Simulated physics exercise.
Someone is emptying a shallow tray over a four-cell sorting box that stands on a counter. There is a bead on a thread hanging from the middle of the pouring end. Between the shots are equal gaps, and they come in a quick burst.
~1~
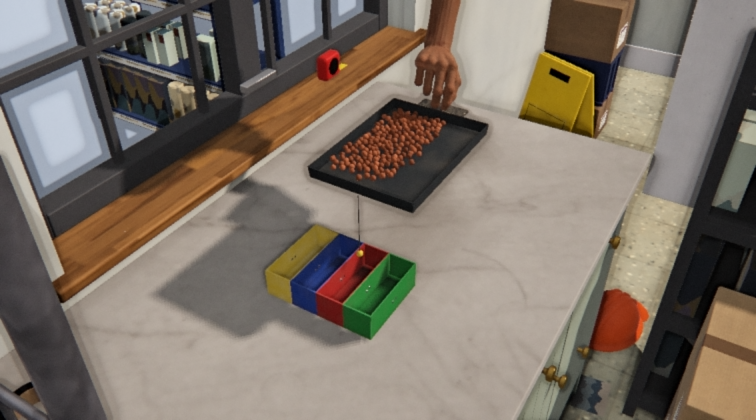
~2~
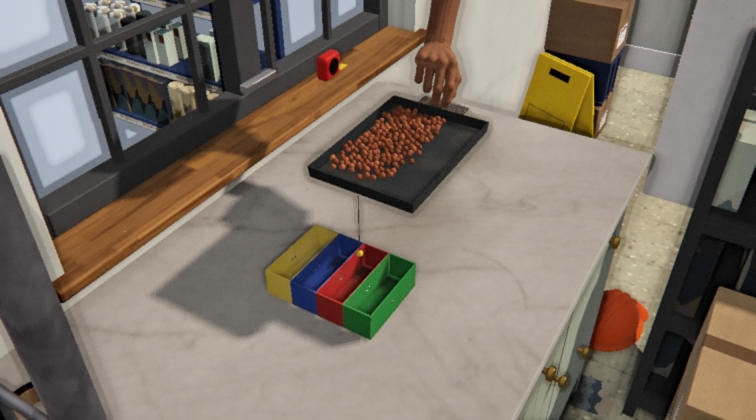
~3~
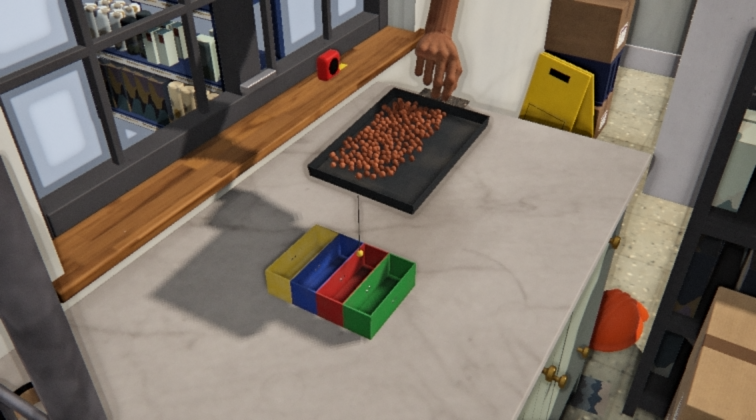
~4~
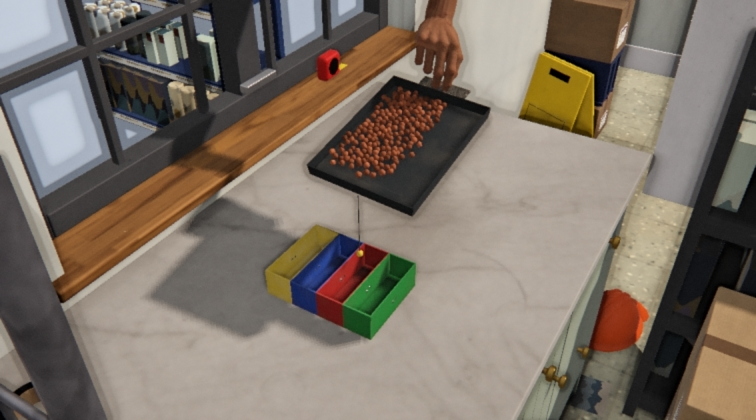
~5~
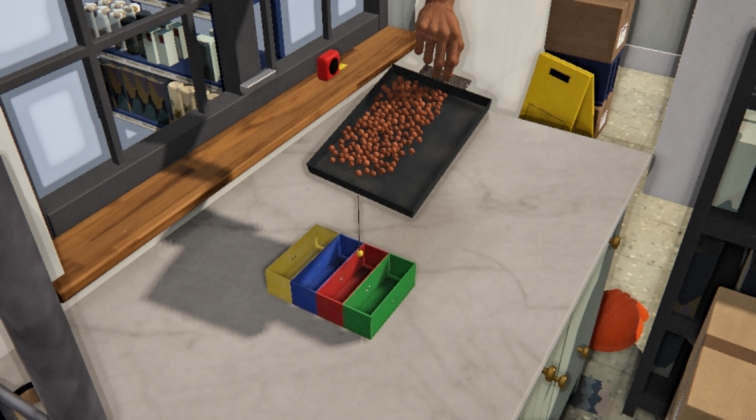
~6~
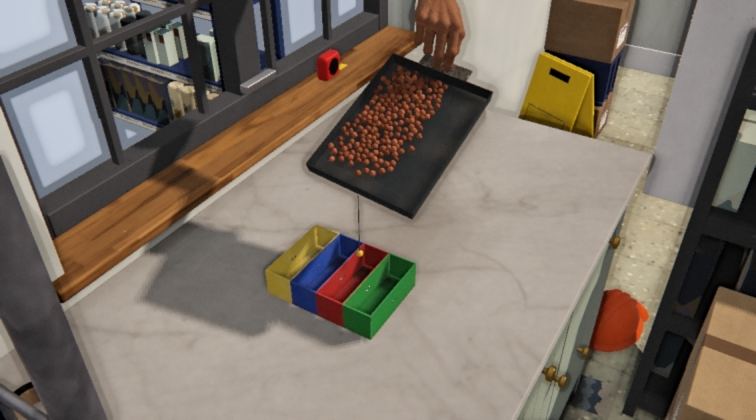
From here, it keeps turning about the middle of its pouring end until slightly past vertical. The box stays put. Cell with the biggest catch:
Green.
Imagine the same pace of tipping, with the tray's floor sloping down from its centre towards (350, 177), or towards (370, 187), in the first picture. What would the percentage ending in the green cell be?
Roughly 0 % in the first case and 30 % in the second.
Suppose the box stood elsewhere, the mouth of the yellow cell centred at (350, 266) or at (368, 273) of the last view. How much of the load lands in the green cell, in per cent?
First position: Some 10 %; second position: Some 0 %.
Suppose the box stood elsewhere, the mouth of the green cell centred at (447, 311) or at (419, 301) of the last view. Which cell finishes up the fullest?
First try: The blue one; second try: That red cell.
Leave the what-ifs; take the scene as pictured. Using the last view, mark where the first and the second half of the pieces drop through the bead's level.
Near (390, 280) to start, and near (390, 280) afterwards.
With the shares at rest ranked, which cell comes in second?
Ranked number two: The cell in red.
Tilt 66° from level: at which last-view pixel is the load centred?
Load centre: Approx. (388, 186).
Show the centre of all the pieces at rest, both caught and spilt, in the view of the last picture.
(386, 311).
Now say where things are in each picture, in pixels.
The first frame shows corners of the pouring end at (309, 166) and (413, 202), level; middle of the load at (389, 142), clay pellets; bead on its thread at (360, 254); yellow cell at (279, 285); blue cell at (304, 296); red cell at (330, 308); green cell at (357, 320).
The second frame shows corners of the pouring end at (309, 166) and (413, 203), level; middle of the load at (389, 141).
The third frame shows corners of the pouring end at (309, 165) and (413, 204), tipped barely, lowest at the right corner; middle of the load at (389, 137).
The fourth frame shows corners of the pouring end at (309, 164) and (412, 207), tipped a little, lowest at the right corner; middle of the load at (389, 130).
The fifth frame shows corners of the pouring end at (308, 164) and (412, 210), tipped clearly, lowest at the right corner; middle of the load at (389, 124).
The sixth frame shows corners of the pouring end at (308, 163) and (412, 212), tipped clearly, lowest at the right corner; middle of the load at (388, 119); yellow cell at (279, 285); blue cell at (304, 296); red cell at (330, 308); green cell at (357, 320).
Soon after the last picture, tray tipped steeply; nearly all on the tray; a small part falling or outside the box.
A little later, tray tipped past a quarter turn; most on the tray; a small part in the green cell; a stray few in the red cell; about a quarter falling or outside the box.
Later still, tray tipped past a quarter turn; about a third in the green cell; a small part in the red cell; about half falling or outside the box.
At rest, tray tipped past a quarter turn; about a third in the green cell; a small part in the red cell; none in the blue cell; none in the yellow cell; about half outside the box.
